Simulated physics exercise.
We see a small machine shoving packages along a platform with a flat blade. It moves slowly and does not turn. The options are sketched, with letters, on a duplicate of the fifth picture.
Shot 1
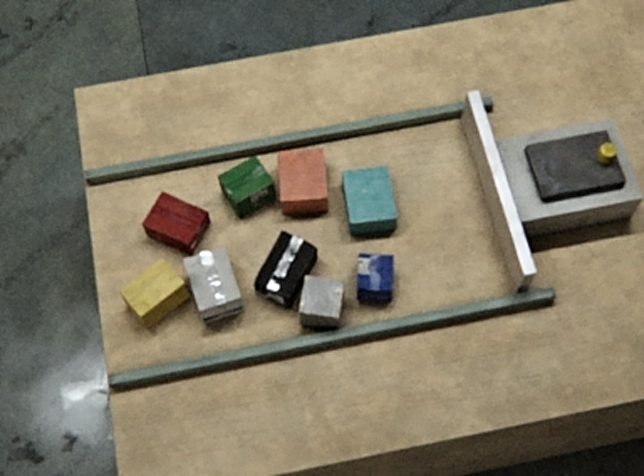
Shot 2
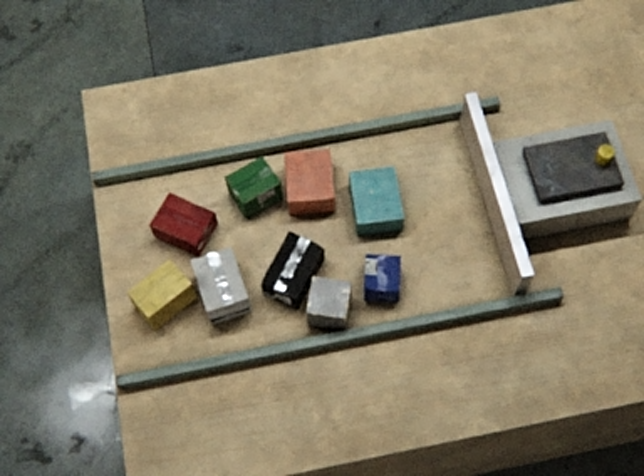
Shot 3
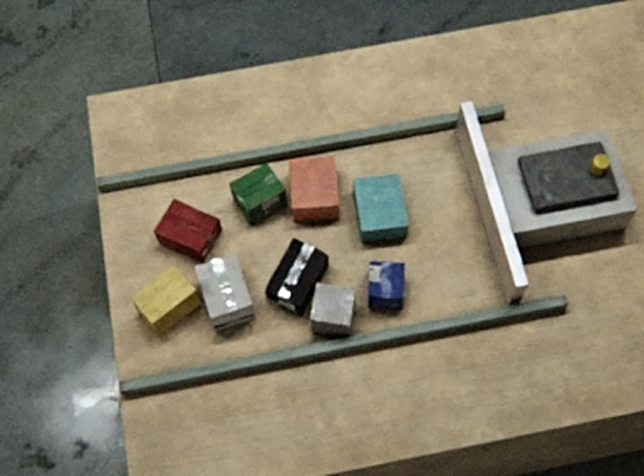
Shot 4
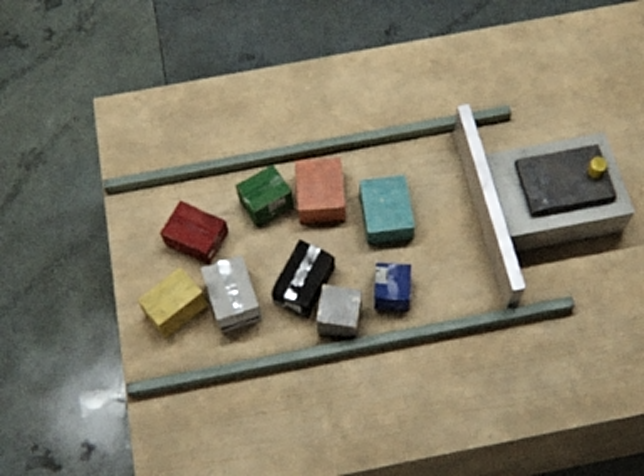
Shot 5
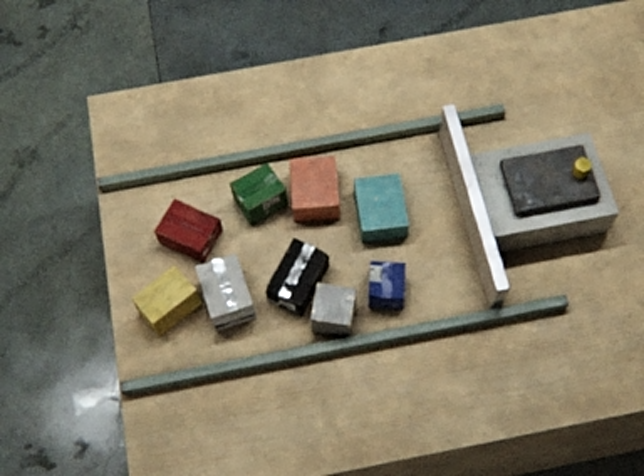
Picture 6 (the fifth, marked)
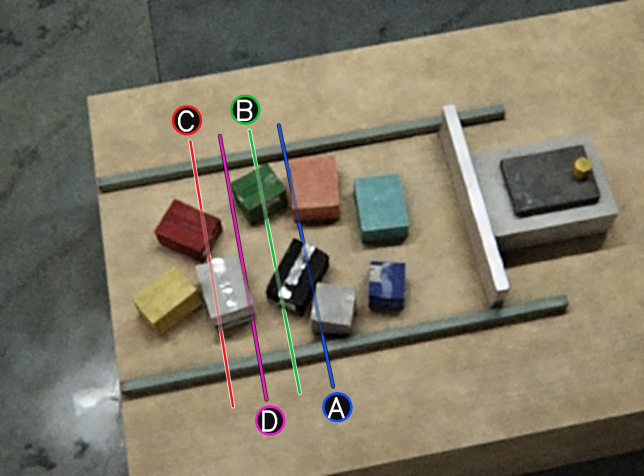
On a tan platform above a dark floor, nine small boxes of various colours lie between two greenish rails, with a grey machine and its long flat blade to their right. The machine slides slowly left without turning, narrowing the gap a little, while the boxes stay still and untouched.
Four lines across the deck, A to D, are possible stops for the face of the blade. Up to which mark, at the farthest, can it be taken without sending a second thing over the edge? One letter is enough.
Up to line D.
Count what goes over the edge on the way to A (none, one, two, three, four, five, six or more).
In all, none.
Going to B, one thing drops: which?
It is the yellow crate.
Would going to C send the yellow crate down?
By then, yes.
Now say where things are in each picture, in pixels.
Orange crate (303, 181); turquoise crate (369, 200); green box (247, 187), in the first picture.
Robot (567, 167); yellow crate (162, 295), in the second picture.
Robot (562, 177); black parcel (297, 277), in the third picture.
Robot (559, 180); blue parcel (393, 287), in the fourth picture.
Robot (543, 180); orange crate (314, 189); turquoise crate (381, 208); green box (259, 194), in the fifth picture.
On the marked copy, A at (304, 248); B at (273, 254); C at (210, 265); D at (242, 259).
Following D. Soon after the start, robot (460, 196); green box (253, 194); blue parcel (380, 290).
Later, robot (377, 212); yellow crate (133, 307); red box (166, 236).
In the end, robot (313, 224); yellow crate over the edge; red box (109, 252); one fallen.
As for the rest, A is within the limit but short; B is within the limit but short; C drops four.
